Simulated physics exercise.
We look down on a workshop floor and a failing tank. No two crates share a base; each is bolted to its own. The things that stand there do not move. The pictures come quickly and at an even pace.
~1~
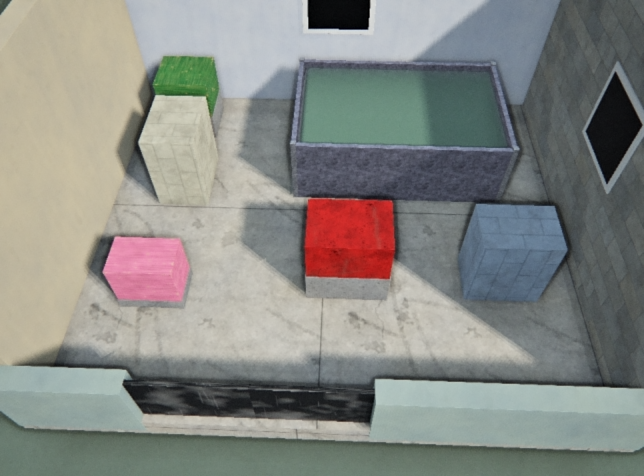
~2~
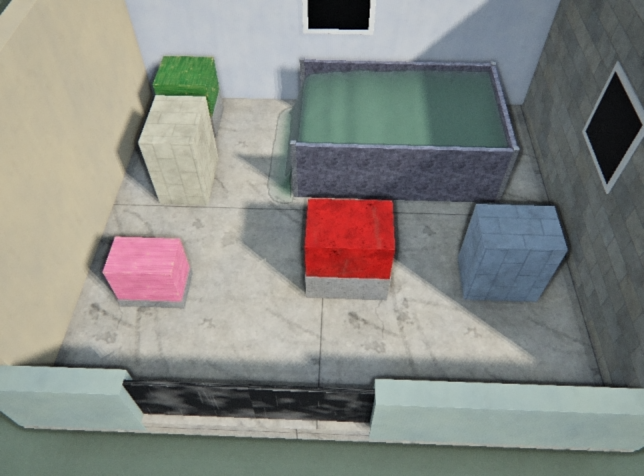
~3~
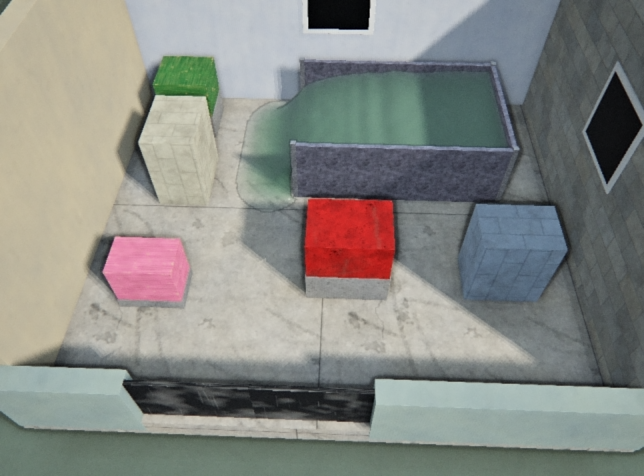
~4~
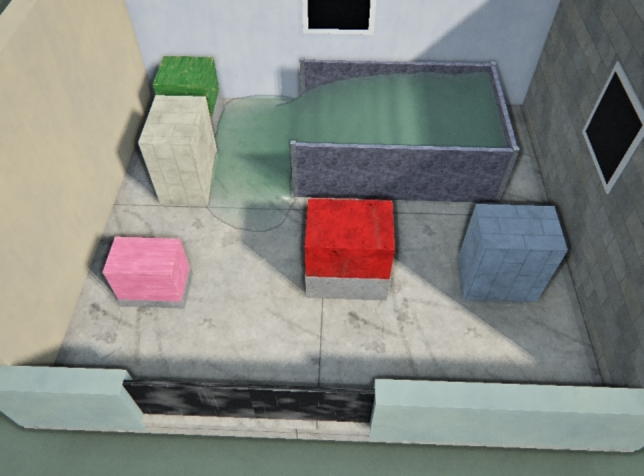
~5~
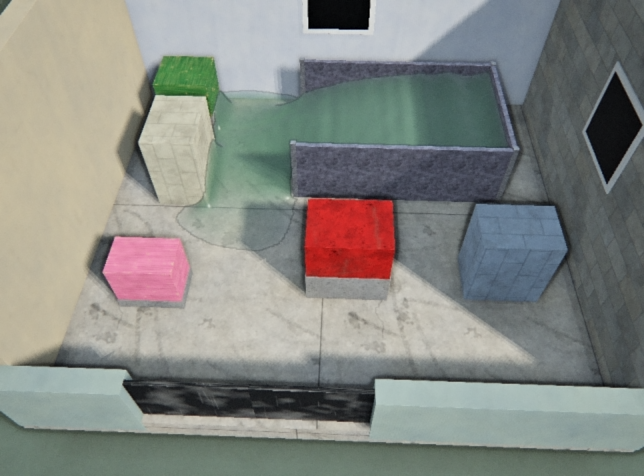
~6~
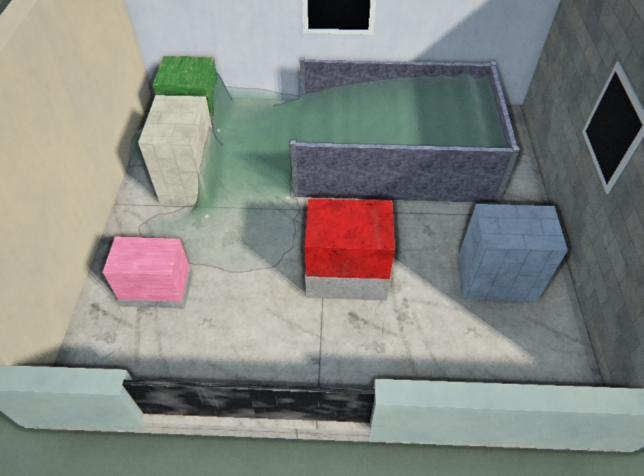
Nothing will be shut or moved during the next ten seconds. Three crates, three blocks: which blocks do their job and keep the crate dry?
Pink crate: Too low, red crate: High enough, green crate: Too low.
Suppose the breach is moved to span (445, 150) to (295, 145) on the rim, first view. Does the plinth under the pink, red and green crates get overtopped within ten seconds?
In my view the pink crate gets reached; as for the red crate, it gets reached; the green crate is never reached.
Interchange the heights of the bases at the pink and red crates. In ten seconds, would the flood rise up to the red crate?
The red crate is reached.
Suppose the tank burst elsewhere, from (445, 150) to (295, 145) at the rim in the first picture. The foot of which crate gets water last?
That would be the green-painted one.
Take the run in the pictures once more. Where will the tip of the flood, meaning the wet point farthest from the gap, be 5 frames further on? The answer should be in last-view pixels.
My guess is roughly (62, 348).
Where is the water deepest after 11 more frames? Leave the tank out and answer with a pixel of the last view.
My estimate is about (148, 115).
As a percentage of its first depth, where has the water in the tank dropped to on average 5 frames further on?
Some 58 per cent.
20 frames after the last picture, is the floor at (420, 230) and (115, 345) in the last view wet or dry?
In order: Waterless and submerged.
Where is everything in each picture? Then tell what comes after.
The open tank at (400, 107) is whole and still, in the first frame.
Water pours out at (302, 133) and has run to (289, 200), in the second frame.
Water pours out at (302, 137) and has run to (262, 206), in the third frame.
Water pours out at (302, 139) and has run to (224, 215), in the fourth frame.
Water pours out at (302, 140) and has run to a hidden place, in the fifth frame.
Water pours out at (302, 140) and has run to a hidden place, in the sixth frame.
A moment on, water covers 35 % of the floor; the pink crate water round its plinth, the red crate not reached, the green crate water round its plinth.
Next, water covers 55 % of the floor; the pink crate water round its plinth, the red crate water round its plinth, the green crate water round its plinth.
Then, water covers 75 % of the floor; the pink crate water round its plinth, the red crate water round its plinth, the green crate water round its plinth.
Later, water covers 100 % of the floor; the pink crate water round its plinth, the red crate water round its plinth, the green crate water round its plinth.
In the end, water covers 100 % of the floor; the pink crate was topped, the red crate stayed above the water, the green crate was topped.
